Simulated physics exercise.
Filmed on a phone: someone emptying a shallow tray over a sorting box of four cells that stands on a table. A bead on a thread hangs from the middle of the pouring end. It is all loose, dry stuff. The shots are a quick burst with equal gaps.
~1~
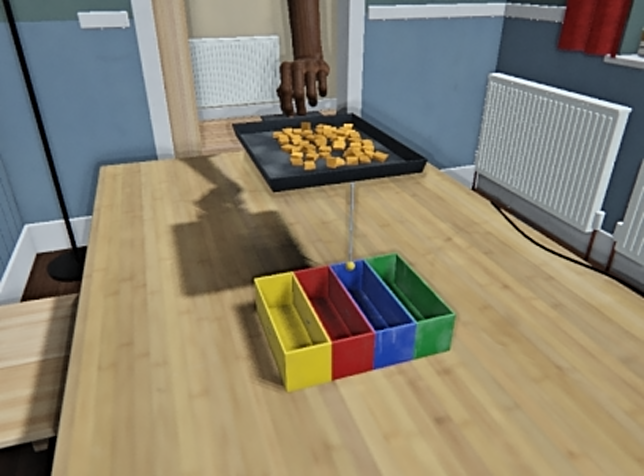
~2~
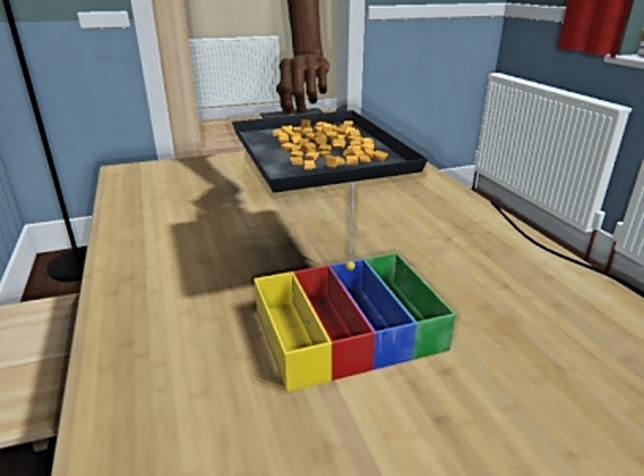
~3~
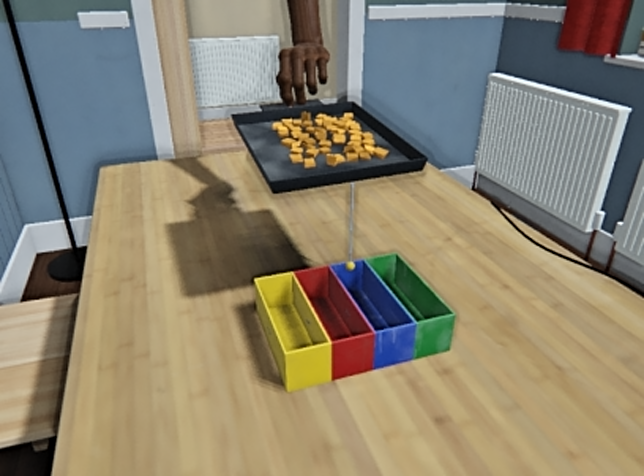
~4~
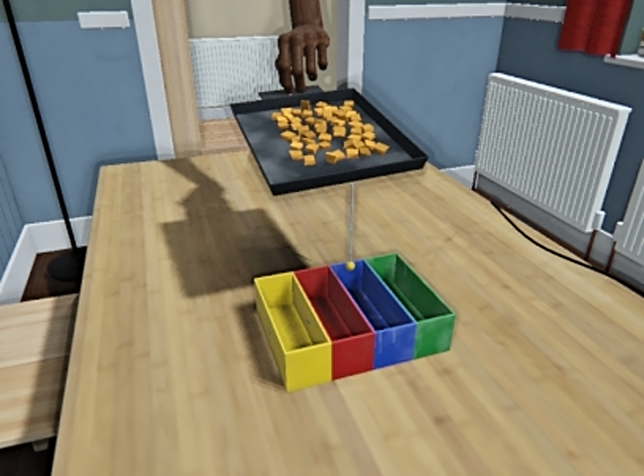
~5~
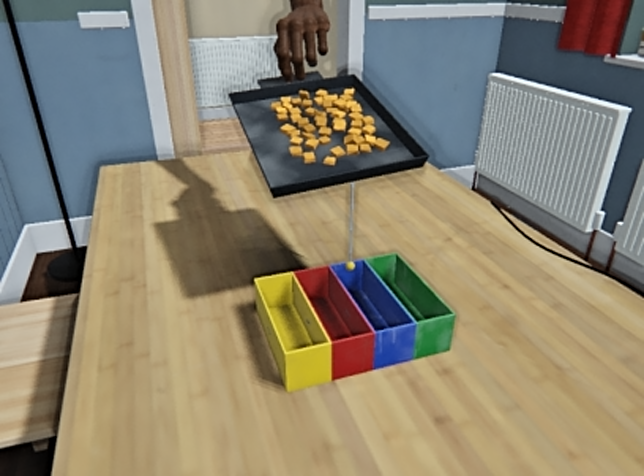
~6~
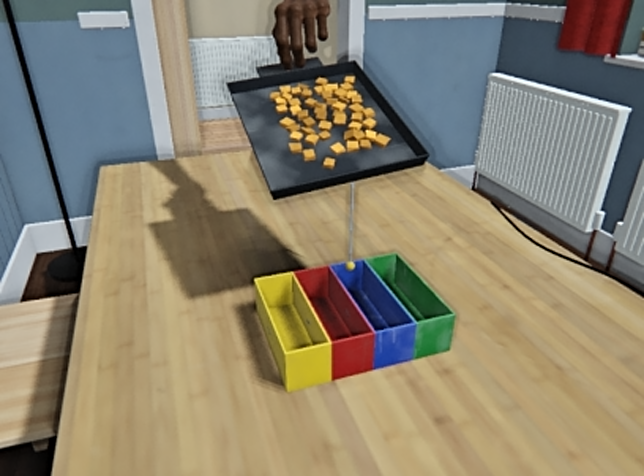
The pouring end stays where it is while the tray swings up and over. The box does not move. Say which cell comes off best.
It favours the yellow compartment.
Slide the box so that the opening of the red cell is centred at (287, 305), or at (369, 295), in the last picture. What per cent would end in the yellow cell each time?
About 0 and 40 per cent.
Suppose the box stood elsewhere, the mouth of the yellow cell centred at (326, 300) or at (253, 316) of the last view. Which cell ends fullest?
In turn: The cell in yellow; the red one.
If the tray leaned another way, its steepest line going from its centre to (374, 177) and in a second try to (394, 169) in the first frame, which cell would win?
The first try: That green cell. The second: That green cell.
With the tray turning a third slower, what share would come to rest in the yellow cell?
Some 40 per cent.
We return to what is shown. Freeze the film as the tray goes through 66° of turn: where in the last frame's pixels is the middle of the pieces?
Near (313, 166).
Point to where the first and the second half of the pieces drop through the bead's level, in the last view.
At about (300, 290), then at (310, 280).
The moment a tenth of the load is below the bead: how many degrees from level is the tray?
Around 80° of tilt.
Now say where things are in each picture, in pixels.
The first picture shows corners of the pouring end near (273, 177) and (423, 159), level; middle of the load near (320, 142), small crackers; bead on its thread near (350, 266); yellow cell near (309, 364); red cell near (353, 353); blue cell near (394, 343); green cell near (434, 333).
The second picture shows corners of the pouring end near (273, 178) and (423, 158), level; middle of the load near (320, 141).
The third picture shows corners of the pouring end near (273, 180) and (424, 157), tipped barely, lowest at the left corner; middle of the load near (320, 135).
The fourth picture shows corners of the pouring end near (273, 182) and (424, 156), tipped a little, lowest at the left corner; middle of the load near (320, 127).
The fifth picture shows corners of the pouring end near (273, 185) and (425, 154), tipped a little, lowest at the left corner; middle of the load near (320, 119).
The sixth picture shows corners of the pouring end near (273, 188) and (425, 153), tipped clearly, lowest at the left corner; middle of the load near (320, 112), only a few on the move; yellow cell near (309, 364); red cell near (353, 353); blue cell near (394, 343); green cell near (434, 333).
Shortly afterwards, tray tipped steeply; all but a few on the tray; only a few falling or outside the box.
Next, tray tipped past a quarter turn; a little on the tray; near a third in the yellow cell; near a quarter in the red cell; near a third falling or outside the box.
Some moments later, tray tipped past a quarter turn; near half in the yellow cell; near a third in the red cell; a little in the blue cell; only a few falling or outside the box.
In the end, tray tipped past a quarter turn; near half in the yellow cell; near a third in the red cell; a little in the blue cell; none at all in the green cell; only a few outside the box.
